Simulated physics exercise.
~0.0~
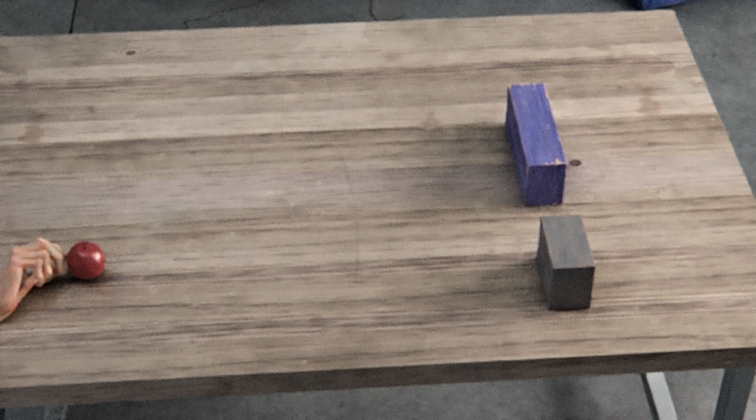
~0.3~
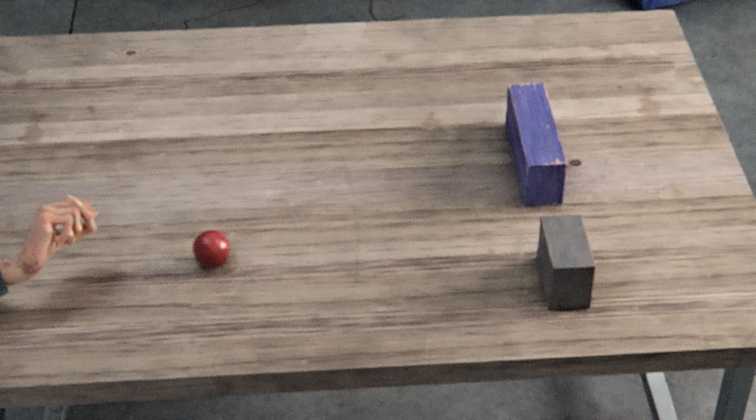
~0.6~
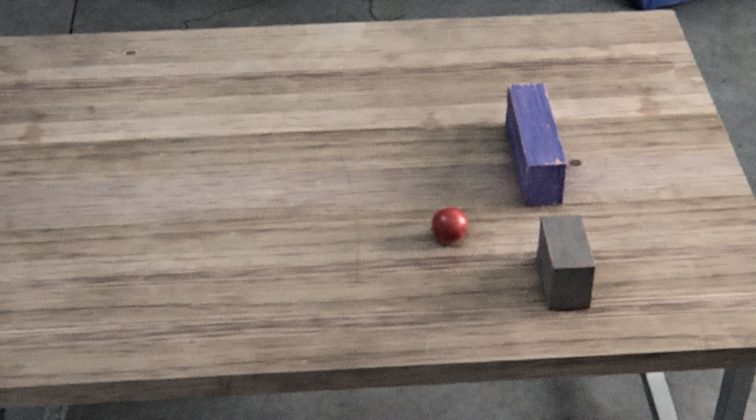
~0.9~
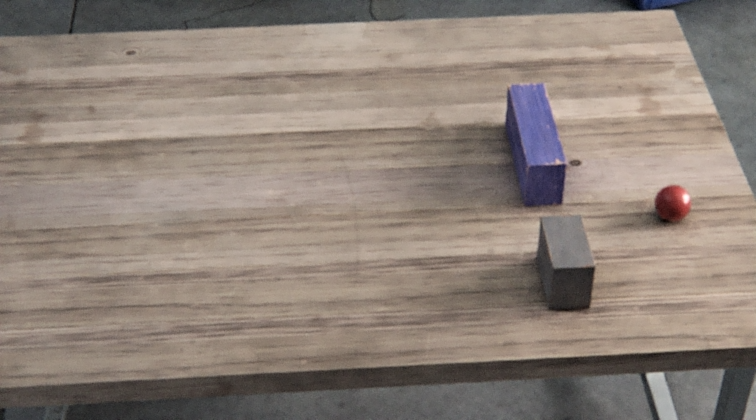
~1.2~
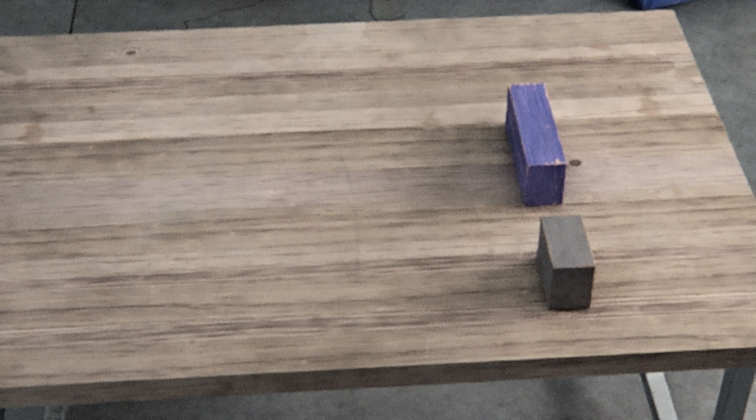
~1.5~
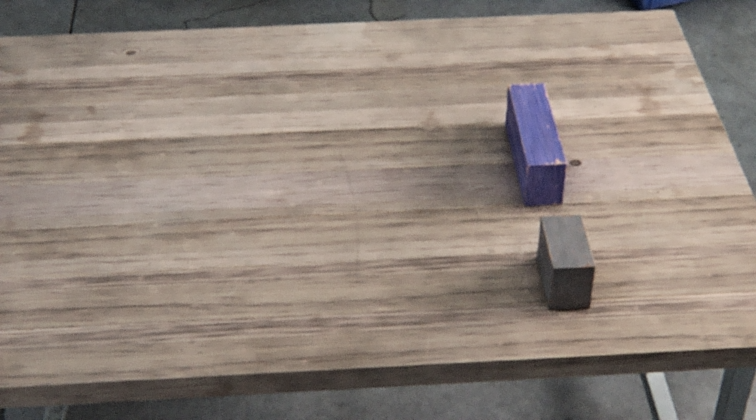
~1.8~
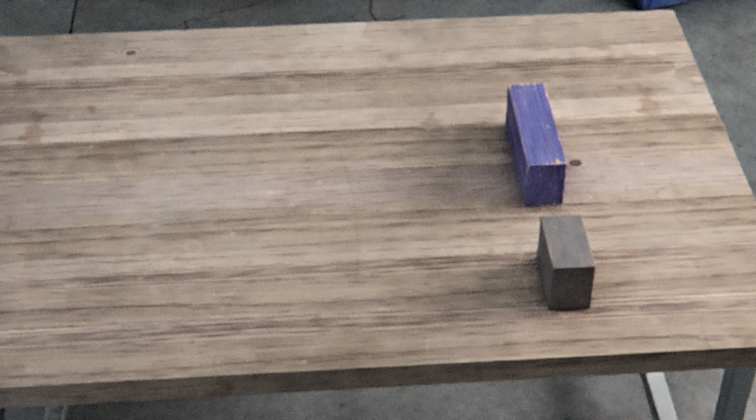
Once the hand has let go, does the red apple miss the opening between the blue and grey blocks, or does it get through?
The red apple gets through, passing between the blue block and the grey block and coming out on their right side.
